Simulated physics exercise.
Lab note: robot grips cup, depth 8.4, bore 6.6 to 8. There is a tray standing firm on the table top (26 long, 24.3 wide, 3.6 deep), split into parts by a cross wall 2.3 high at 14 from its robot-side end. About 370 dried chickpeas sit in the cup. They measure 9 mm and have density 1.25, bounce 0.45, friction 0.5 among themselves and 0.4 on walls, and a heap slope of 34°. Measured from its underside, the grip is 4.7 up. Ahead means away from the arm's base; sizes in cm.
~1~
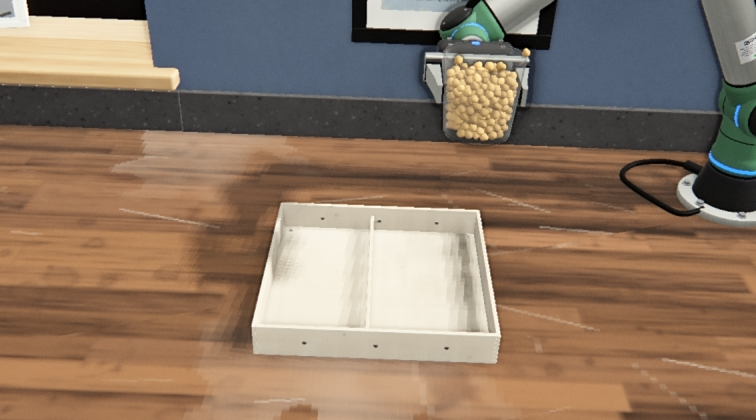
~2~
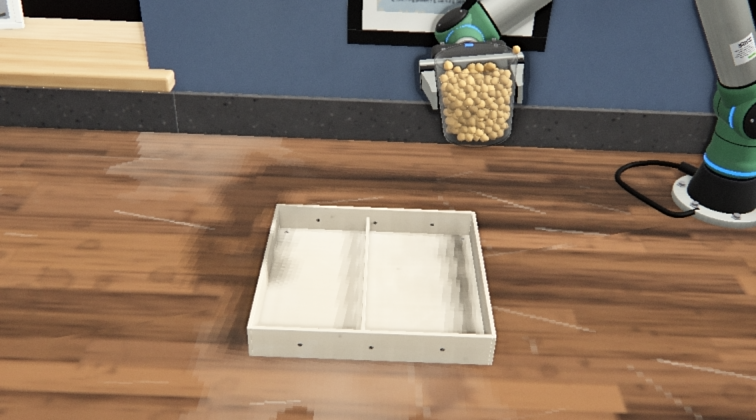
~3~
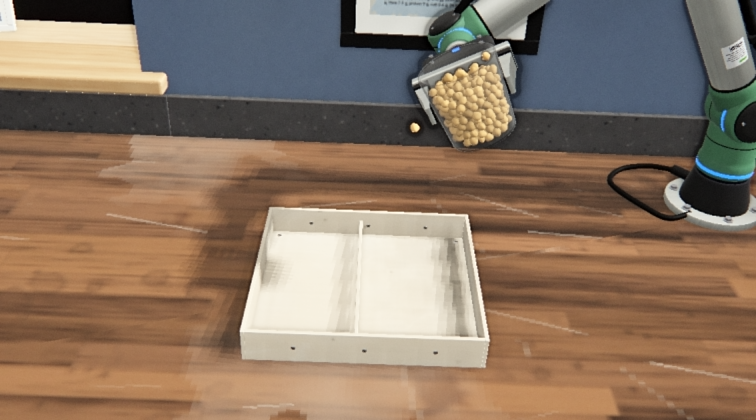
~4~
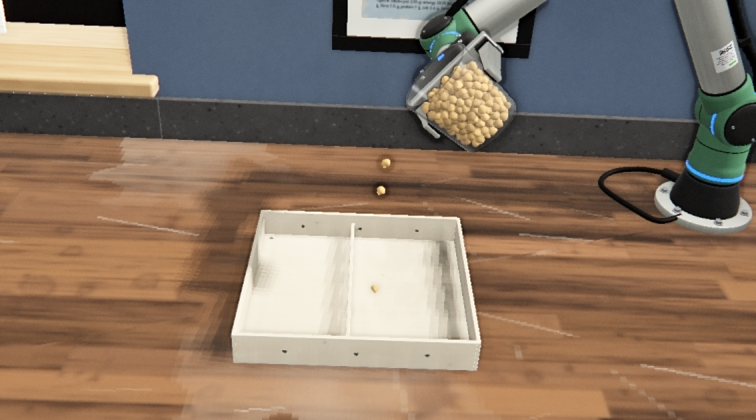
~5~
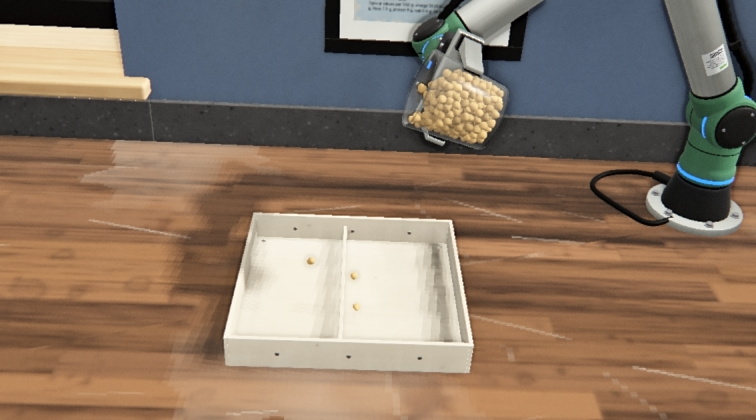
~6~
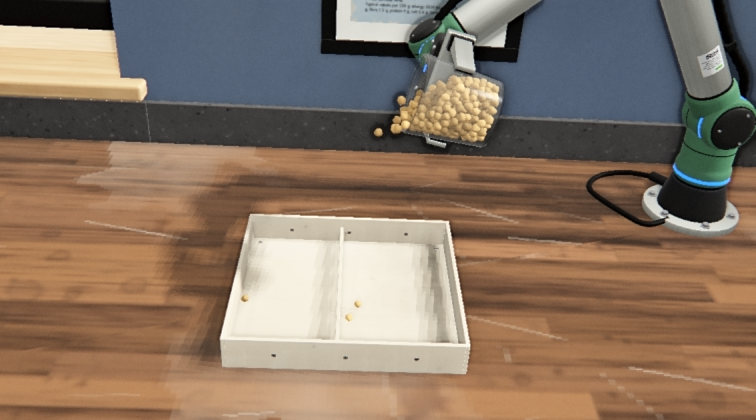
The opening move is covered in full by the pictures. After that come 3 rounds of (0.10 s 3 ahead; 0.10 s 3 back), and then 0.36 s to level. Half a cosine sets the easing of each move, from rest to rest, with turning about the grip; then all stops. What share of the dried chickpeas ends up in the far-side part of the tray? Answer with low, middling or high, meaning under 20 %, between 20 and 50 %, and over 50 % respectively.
Middling.
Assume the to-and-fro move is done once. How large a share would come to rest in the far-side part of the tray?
About 30 per cent in that case.
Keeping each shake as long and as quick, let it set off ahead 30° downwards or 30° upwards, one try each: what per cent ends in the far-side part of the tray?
Result: Approx. 30 % and 50 %, one try each.
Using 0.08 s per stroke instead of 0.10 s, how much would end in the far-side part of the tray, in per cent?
That would give around 60 per cent.
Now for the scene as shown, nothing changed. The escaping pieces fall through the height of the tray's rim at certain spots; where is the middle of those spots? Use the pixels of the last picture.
Close to pixel (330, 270).
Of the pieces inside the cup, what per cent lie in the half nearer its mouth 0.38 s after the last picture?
My estimate is near 75 per cent.
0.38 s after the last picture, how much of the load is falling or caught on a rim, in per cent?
13 per cent.
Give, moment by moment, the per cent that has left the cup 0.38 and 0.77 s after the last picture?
Estimates in order: Close to 50, close to 70.
Then, 0.38 s later, tilted 76° forward, highest piece 27 above the table; 191 in the cup, 86 in the far-side part, 43 in the robot-side part, 46 in flight or on a rim.
Then, 0.77 s later, tilted 42° forward, highest piece 28 above the table; 149 in the far-side part, 114 in the cup, 92 in the robot-side part, 11 in flight or on a rim.
Then, 1.16 s later, level, highest piece 27 above the table; 153 in the far-side part, 114 in the cup, 99 in the robot-side part.
Then, 2.21 s later, level, highest piece 27 above the table; 153 in the far-side part, 114 in the cup, 99 in the robot-side part.
At rest, 153 in the far-side part, 114 in the cup, 99 in the robot-side part. That is 42 % in the far-side part of the tray.
